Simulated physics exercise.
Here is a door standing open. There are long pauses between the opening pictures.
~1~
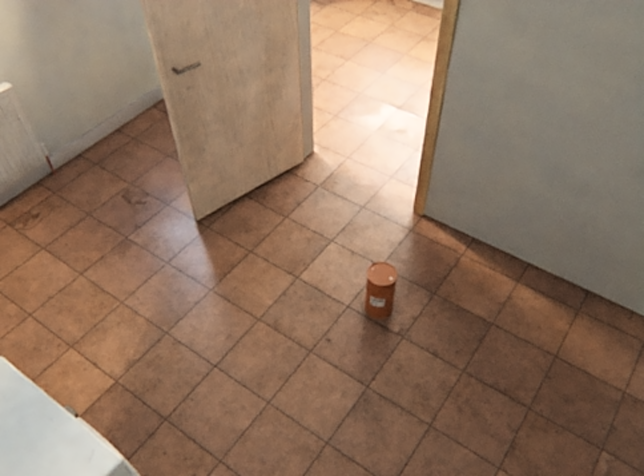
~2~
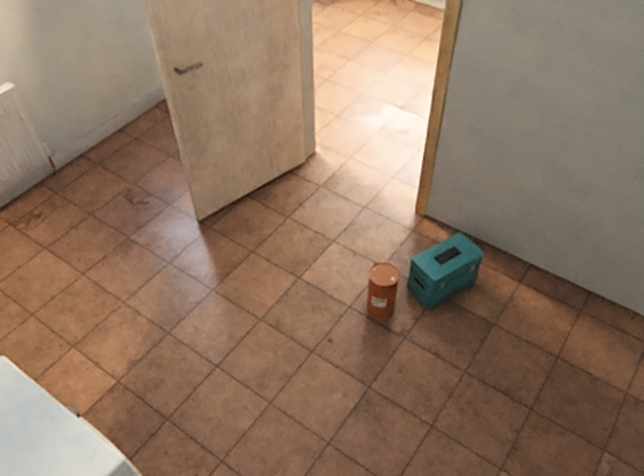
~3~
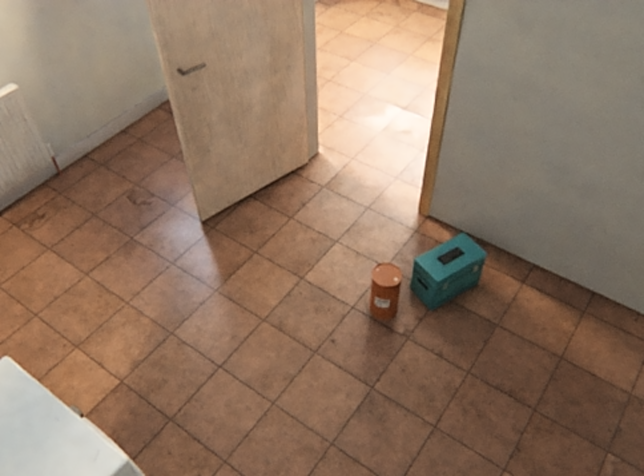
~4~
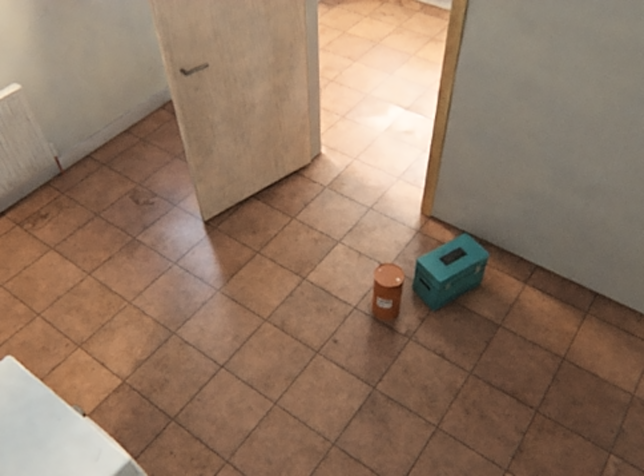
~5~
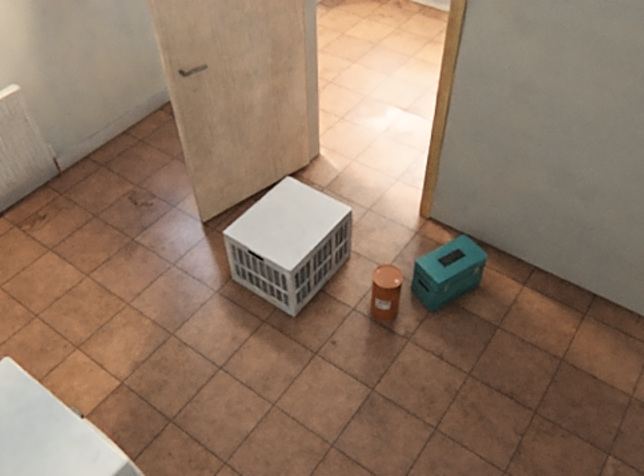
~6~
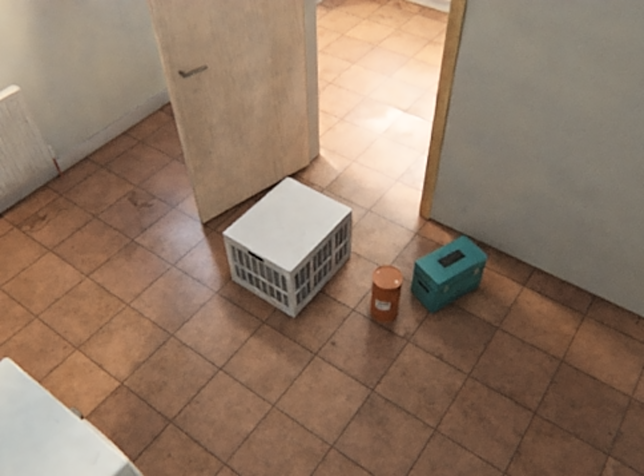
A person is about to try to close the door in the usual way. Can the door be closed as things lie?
The door stops short.
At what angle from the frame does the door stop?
About 75°.
Then, 0.30 s on from there, open by 98°.
Then, 0.50 s on from there, open by 85°.
Then, 0.60 s on from there, open by 77°.
Then, 0.70 s on from there, open by 73°.
In the end, open by 73°; all 3 unmoved. At the end, from the last picture's camera, white chest near (293, 247).
